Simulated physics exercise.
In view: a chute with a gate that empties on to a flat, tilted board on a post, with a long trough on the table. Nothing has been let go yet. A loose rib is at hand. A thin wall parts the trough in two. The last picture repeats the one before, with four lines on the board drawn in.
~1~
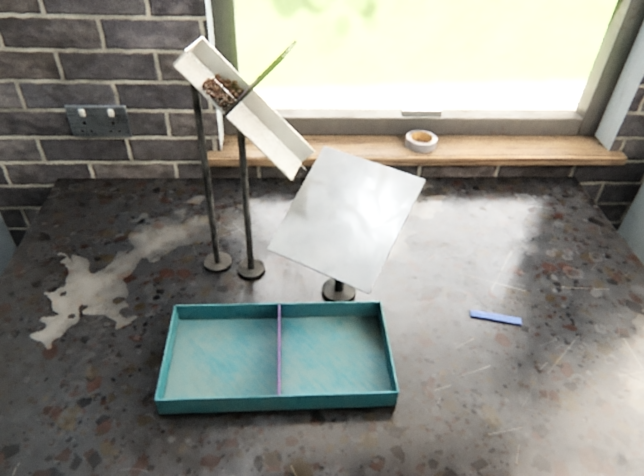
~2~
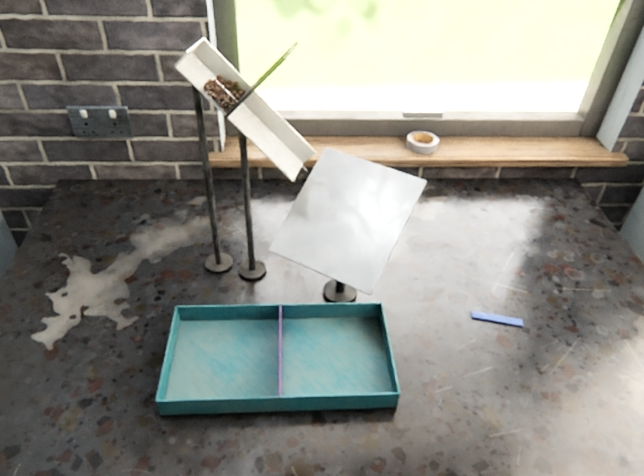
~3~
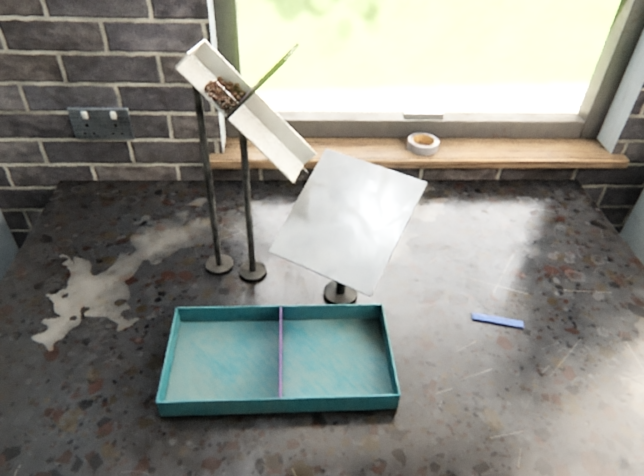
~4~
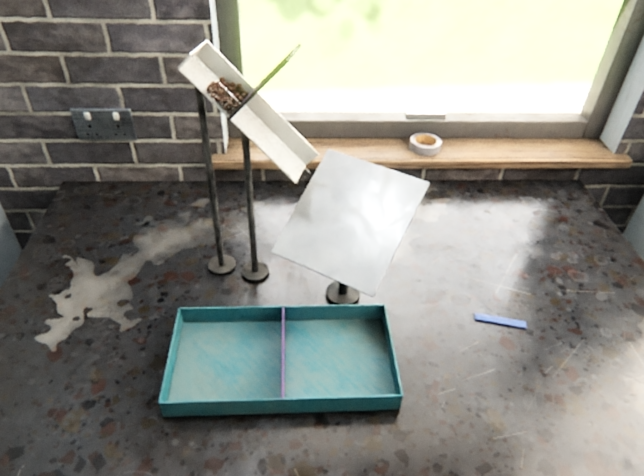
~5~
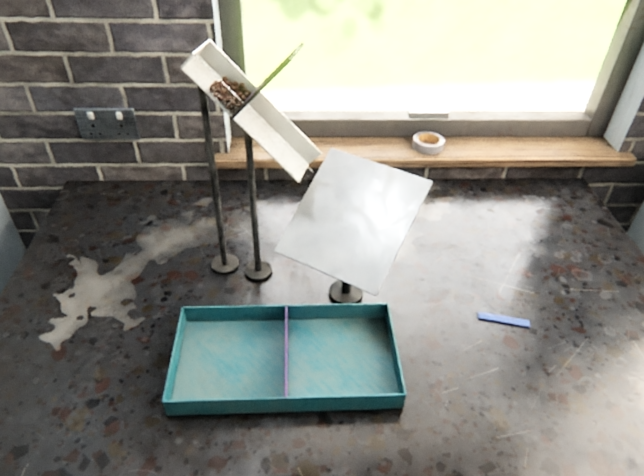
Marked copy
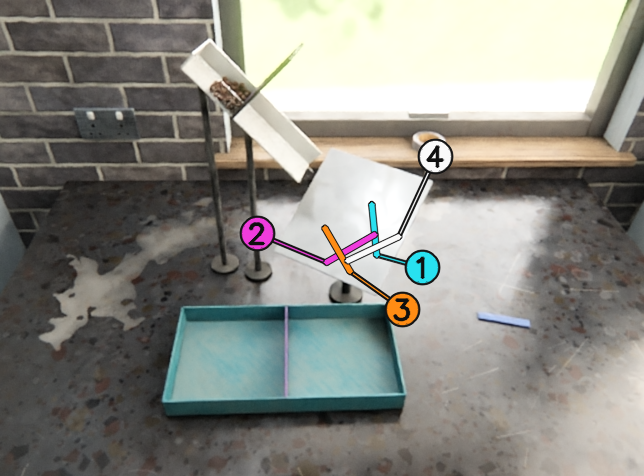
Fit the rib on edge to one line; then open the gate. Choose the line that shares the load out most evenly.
Take 2.
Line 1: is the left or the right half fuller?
More lands on the right.
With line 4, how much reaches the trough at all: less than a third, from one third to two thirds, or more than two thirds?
More than two thirds.
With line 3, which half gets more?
More lands on the right.
On the marked copy, line 1 from (371, 204) to (376, 255); line 2 from (374, 234) to (326, 262); line 3 from (324, 228) to (350, 271); line 4 from (398, 236) to (347, 260).
For line 1, of what is caught, a small part in the left half, nearly all in the right.
For line 2, of what is caught, about two thirds in the left half, about a third in the right.
For line 3, of what is caught, a small part in the left half, nearly all in the right.
For line 4, of what is caught, a small part in the left half, most in the right.
